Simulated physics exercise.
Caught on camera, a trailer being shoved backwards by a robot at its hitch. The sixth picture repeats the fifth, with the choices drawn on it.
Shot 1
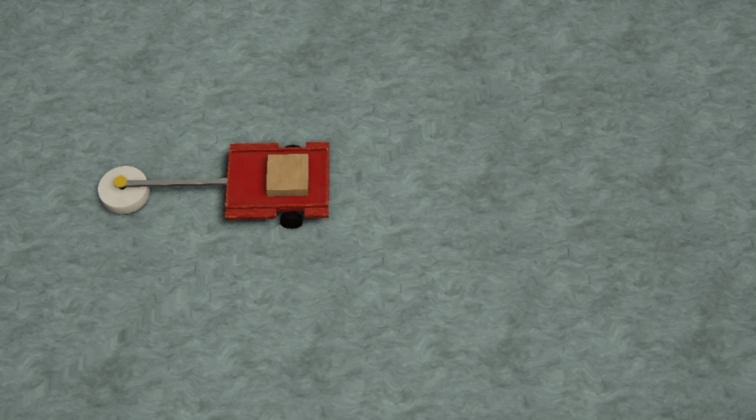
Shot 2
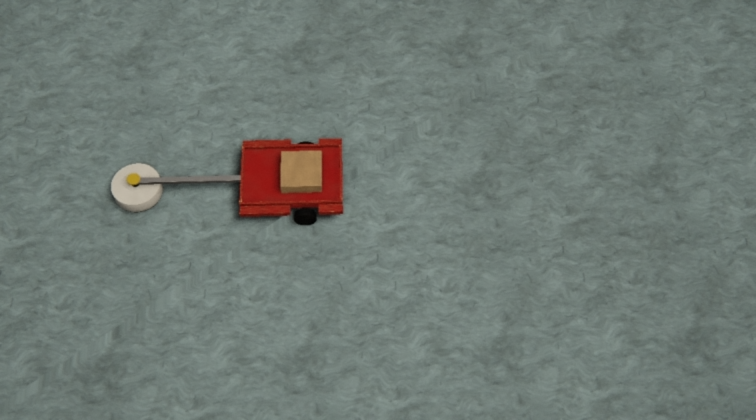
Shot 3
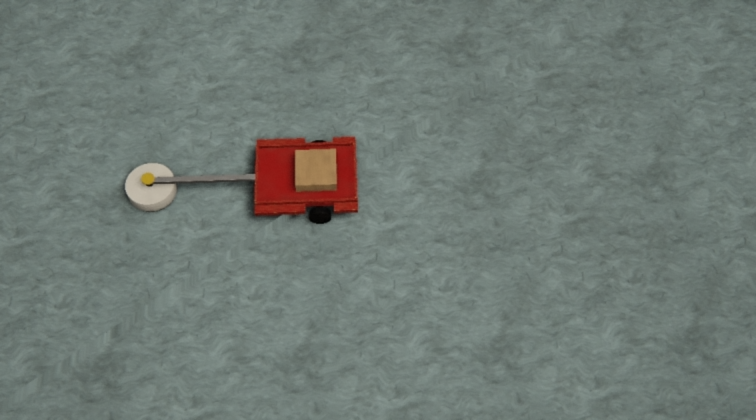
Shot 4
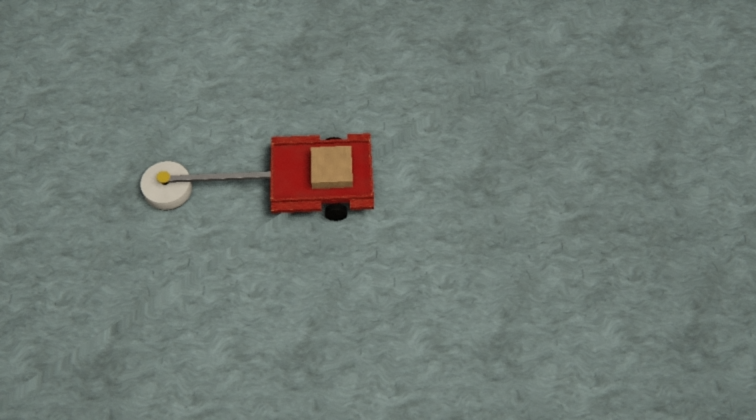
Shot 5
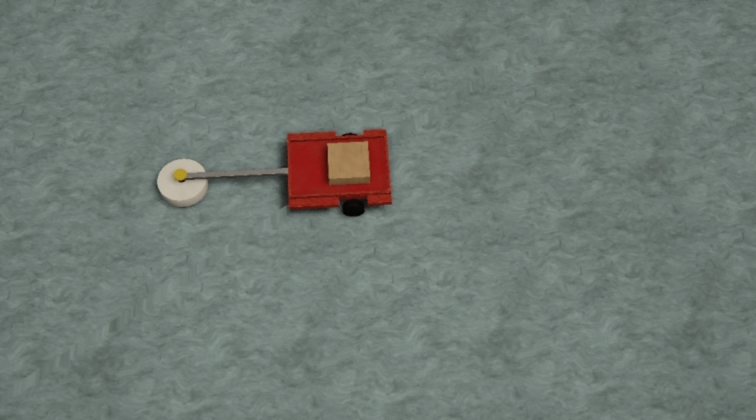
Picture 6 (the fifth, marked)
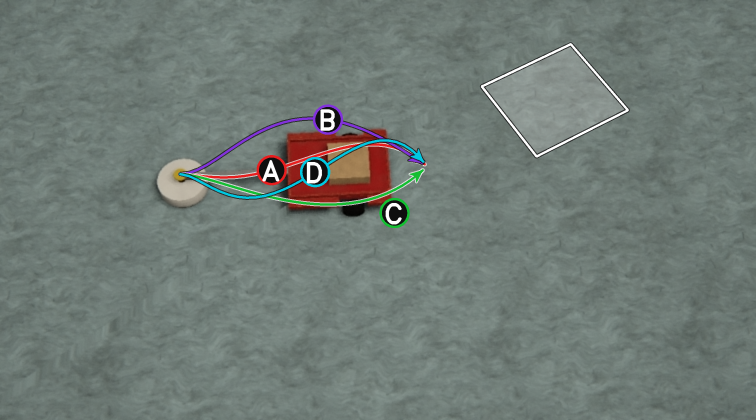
A round white robot pushes a red cart carrying a wooden block slowly to the right.
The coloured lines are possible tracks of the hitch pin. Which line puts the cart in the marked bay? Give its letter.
The robot should drive C.
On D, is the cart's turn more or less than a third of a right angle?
Less than that.
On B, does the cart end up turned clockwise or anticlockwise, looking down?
Clockwise.
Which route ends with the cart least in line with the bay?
Route B.
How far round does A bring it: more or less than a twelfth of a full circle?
It turns less than that.
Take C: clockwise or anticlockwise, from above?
Anticlockwise.
On the marked copy, A from (180, 174) via (306, 159) to (425, 164); B from (180, 174) via (301, 119) to (422, 163); C from (180, 174) via (304, 203) to (423, 170); D from (180, 174) via (308, 177) to (423, 162); the bay at (554, 98).
Following C. Soon after the start, robot (269, 203), cart (420, 159).
Later, robot (360, 208), cart (493, 134).
In the end, robot (426, 173), cart (553, 101); the cart stands in the bay.
As for the rest, A leaves the cart at (584, 166), out of the bay; B leaves the cart at (569, 239), out of the bay; D leaves the cart at (574, 133), out of the bay.
